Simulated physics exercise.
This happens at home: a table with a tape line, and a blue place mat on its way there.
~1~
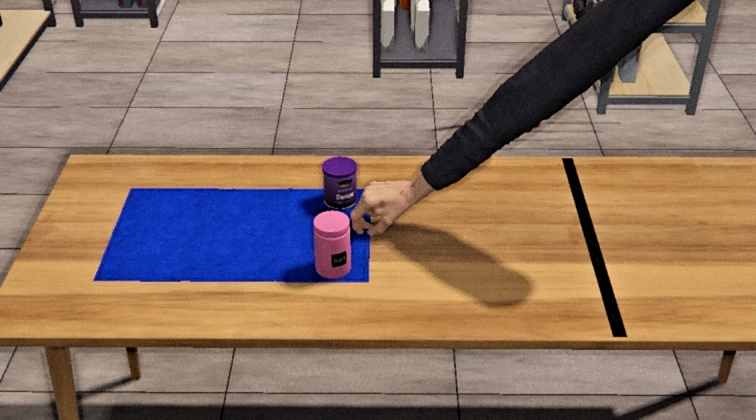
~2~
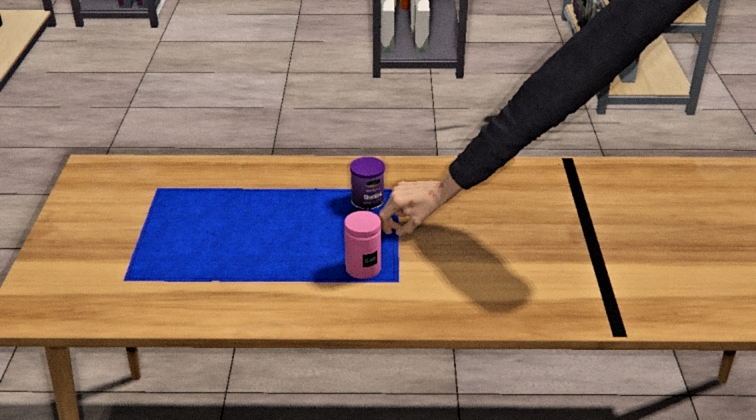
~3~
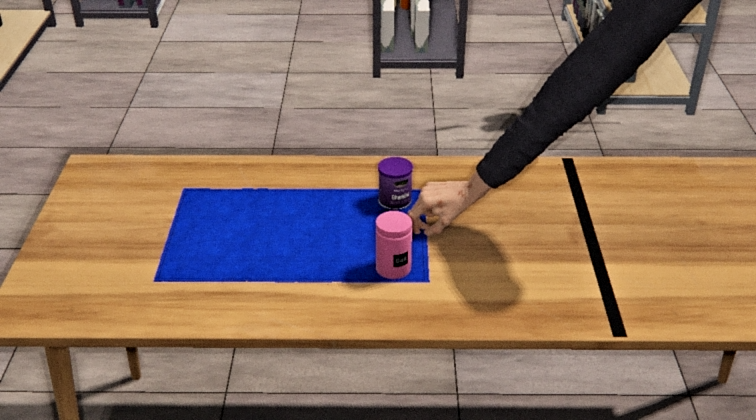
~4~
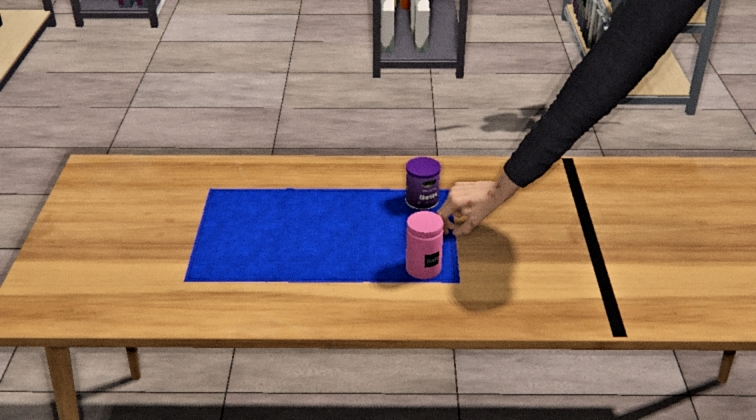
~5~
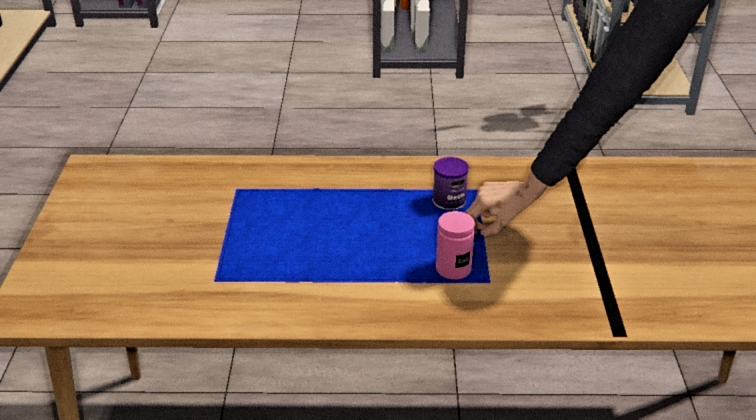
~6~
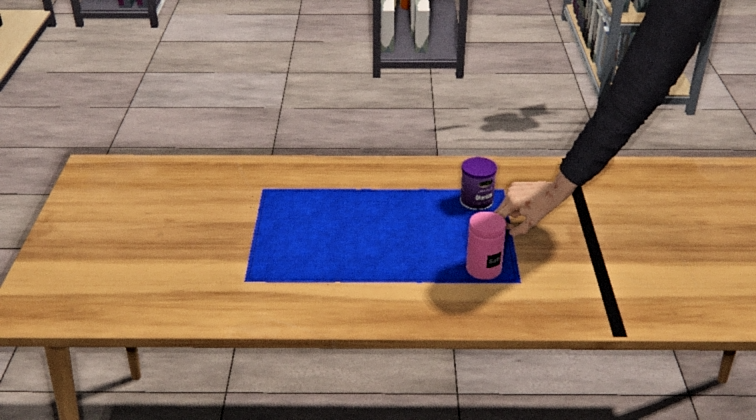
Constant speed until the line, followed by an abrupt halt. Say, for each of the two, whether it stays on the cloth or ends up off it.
Per item - purple tin: Ends up off; pink jar: Ends up off.
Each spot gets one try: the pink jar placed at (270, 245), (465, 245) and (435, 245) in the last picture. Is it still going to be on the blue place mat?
At the first it stays on; at the second it shoots past the hem; at the third it shoots past the hem.
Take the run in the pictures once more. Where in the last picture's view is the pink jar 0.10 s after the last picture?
Position at that time: (547, 246).
Then, 0.10 s on from there, hem short of the tape; purple tin on the cloth near (533, 184); pink jar on the cloth near (547, 246).
Then, 0.21 s on from there, hem at the tape; purple tin ahead of the hem near (589, 185); pink jar ahead of the hem near (610, 247).
In the end, hem at the tape; purple tin ahead of the hem near (653, 186); pink jar knocked over near (709, 256). The purple tin shoots off the front and the pink jar slides clear of the cloth.
